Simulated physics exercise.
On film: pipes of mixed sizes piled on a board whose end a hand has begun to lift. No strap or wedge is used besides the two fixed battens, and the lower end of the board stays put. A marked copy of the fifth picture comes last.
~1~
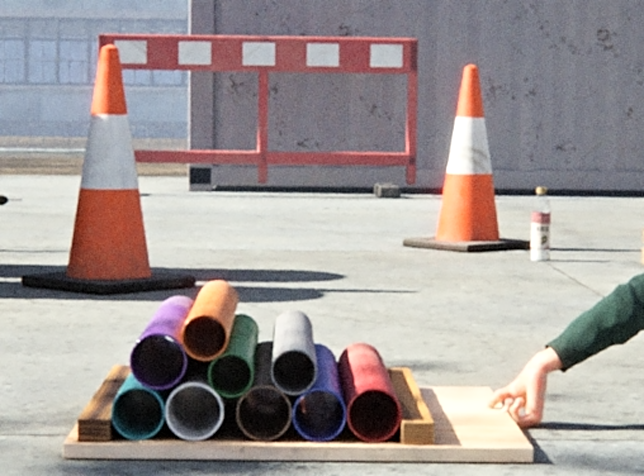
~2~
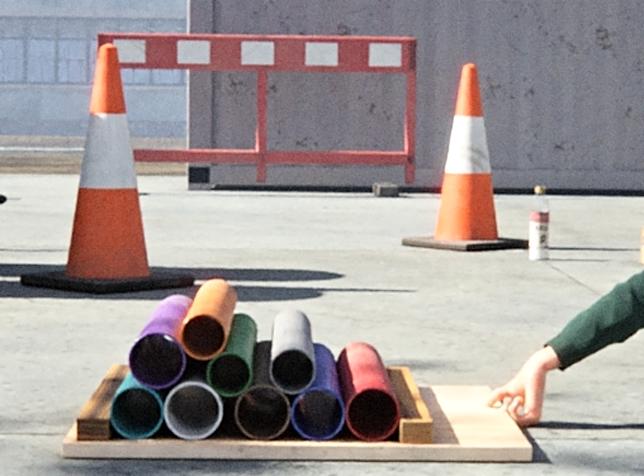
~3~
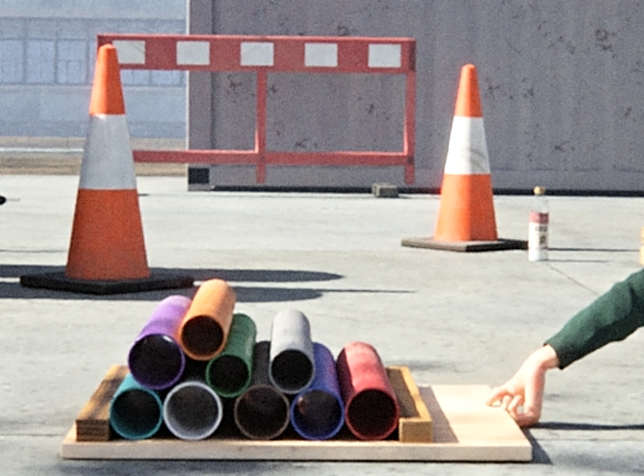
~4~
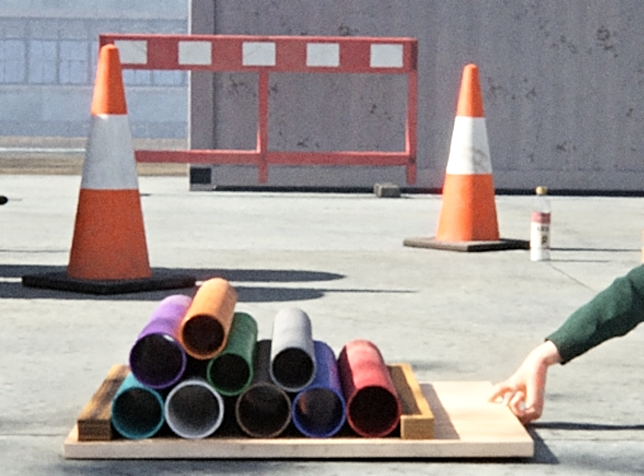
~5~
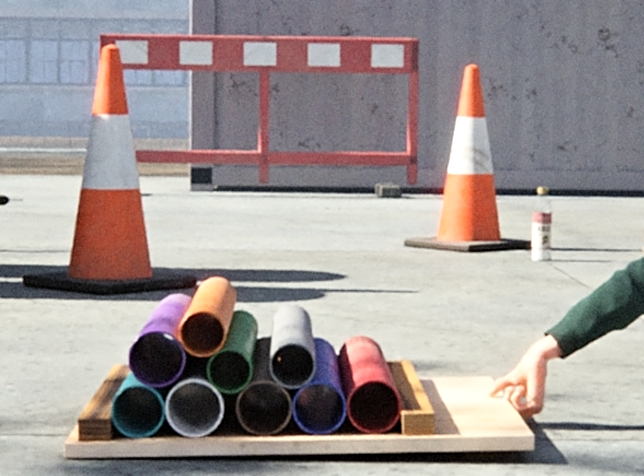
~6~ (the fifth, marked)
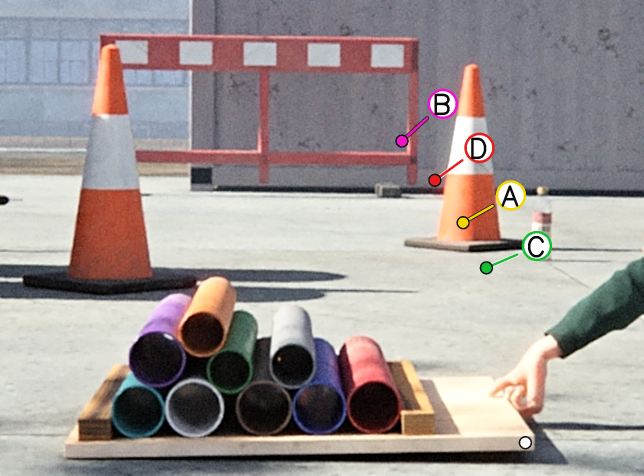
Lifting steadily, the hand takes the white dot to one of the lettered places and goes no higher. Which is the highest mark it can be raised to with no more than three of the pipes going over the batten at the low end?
Raise it to A.
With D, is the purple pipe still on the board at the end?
The purple pipe: No.
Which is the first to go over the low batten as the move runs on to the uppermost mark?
The purple one.
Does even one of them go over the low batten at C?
At C: Yes.
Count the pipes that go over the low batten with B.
It comes to four.
On the copy, A at (463, 223); B at (402, 141); C at (486, 268); D at (435, 181); the white dot at (525, 443).
On A. First, board at 17°.
Then, board at 30°.
Finally, board at 30°, two over the low batten (purple, orange).
By contrast, B four over the low batten (purple, green, grey, orange); C two over the low batten (purple, orange); D four over the low batten (purple, green, grey, orange).
